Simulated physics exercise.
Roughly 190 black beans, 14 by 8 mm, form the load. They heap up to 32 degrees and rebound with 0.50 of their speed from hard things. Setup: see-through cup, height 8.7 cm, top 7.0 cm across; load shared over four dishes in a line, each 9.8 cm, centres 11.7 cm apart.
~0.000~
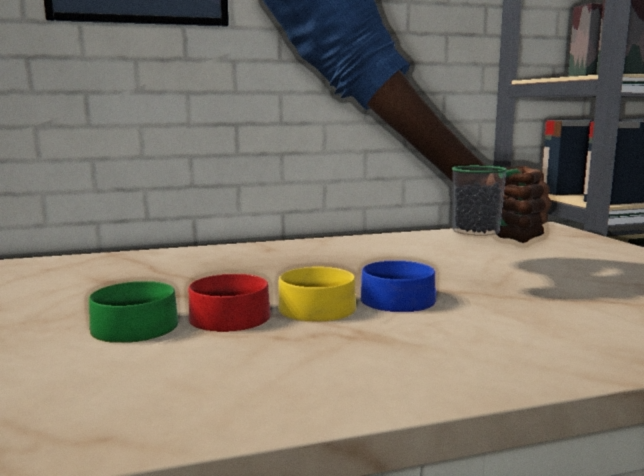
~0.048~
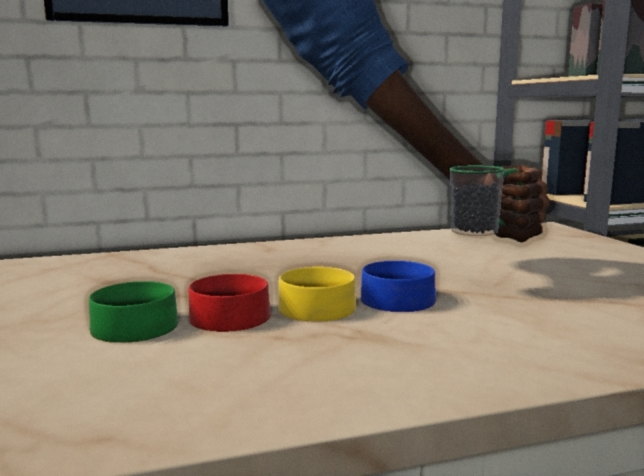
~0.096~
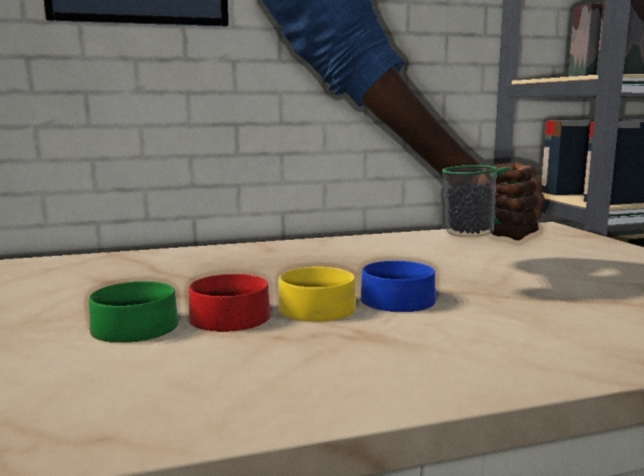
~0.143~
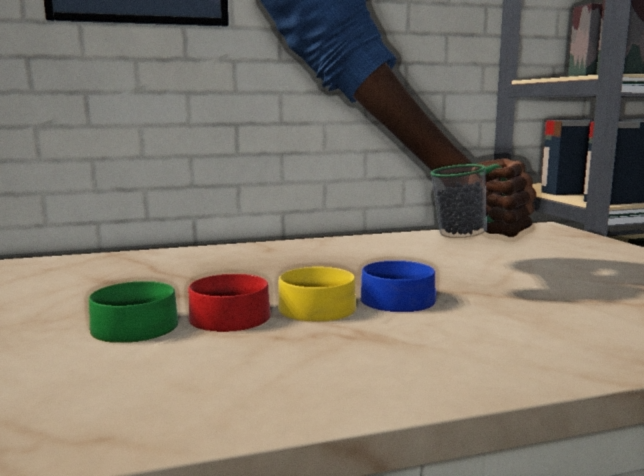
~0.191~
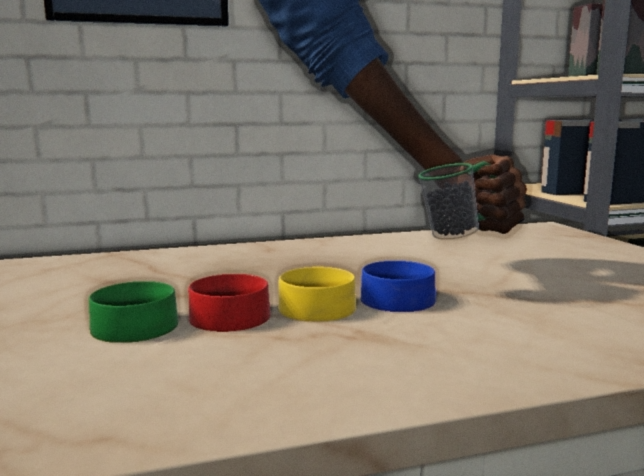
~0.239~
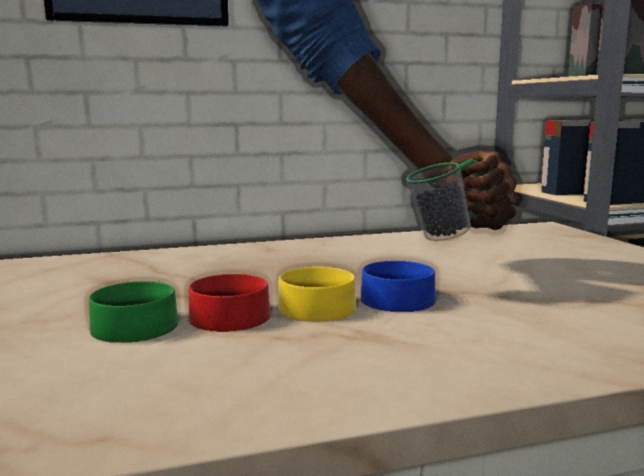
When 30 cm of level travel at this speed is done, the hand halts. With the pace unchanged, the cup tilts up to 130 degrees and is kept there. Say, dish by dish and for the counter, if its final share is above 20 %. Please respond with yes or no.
Red yes, blue no, green no, yellow no, counter no.
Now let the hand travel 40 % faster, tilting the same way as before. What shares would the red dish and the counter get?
Shares - red 100, counter 0.
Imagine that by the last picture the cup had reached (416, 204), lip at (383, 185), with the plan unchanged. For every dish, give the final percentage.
Kept per dish: Red = 100, blue = 0, green = 0, yellow = 0.
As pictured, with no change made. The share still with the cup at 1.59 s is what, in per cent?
About 0 percent of the load.
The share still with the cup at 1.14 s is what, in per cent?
About 75 %.
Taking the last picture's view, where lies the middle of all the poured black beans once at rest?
After settling, the middle sits near (228, 302).
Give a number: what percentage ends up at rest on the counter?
The figure is about 0 percent.
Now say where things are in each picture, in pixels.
The first picture shows cup at (478, 200), tilt 0 degrees, lip at (456, 170), moved 0.0 cm; middle of the pieces at (477, 205); blue dish at (398, 270); yellow dish at (317, 277); red dish at (229, 285); green dish at (133, 294).
The second picture shows cup at (476, 200), tilt 1 degrees, lip at (454, 171), moved 0.3 cm; middle of the pieces at (475, 205).
The third picture shows cup at (470, 201), tilt 4 degrees, lip at (446, 172), moved 1.2 cm; middle of the pieces at (470, 205).
The fourth picture shows cup at (460, 201), tilt 8 degrees, lip at (435, 175), moved 2.7 cm; middle of the pieces at (461, 205).
The fifth picture shows cup at (450, 202), tilt 13 degrees, lip at (422, 178), moved 4.2 cm; middle of the pieces at (451, 206).
The sixth picture shows cup at (440, 202), tilt 18 degrees, lip at (410, 181), moved 5.8 cm; middle of the pieces at (441, 206); blue dish at (398, 270); yellow dish at (317, 277); red dish at (229, 285); green dish at (133, 294). Its pace works out near 100 degrees a second; the hand travels 32 cm a second.
Then, at 0.78 s, tilt 71 degrees; cup holds 100 %.
After 1.14 s, tilt 106 degrees; cup holds 75 %, red 15 %.
Then, at 1.59 s, tilt 130 degrees; cup holds 0 %, red 100 %.
In the end, at 2.0 s, red 100 %, blue 0 %, green 0 %, yellow 0 %, counter 0 %.
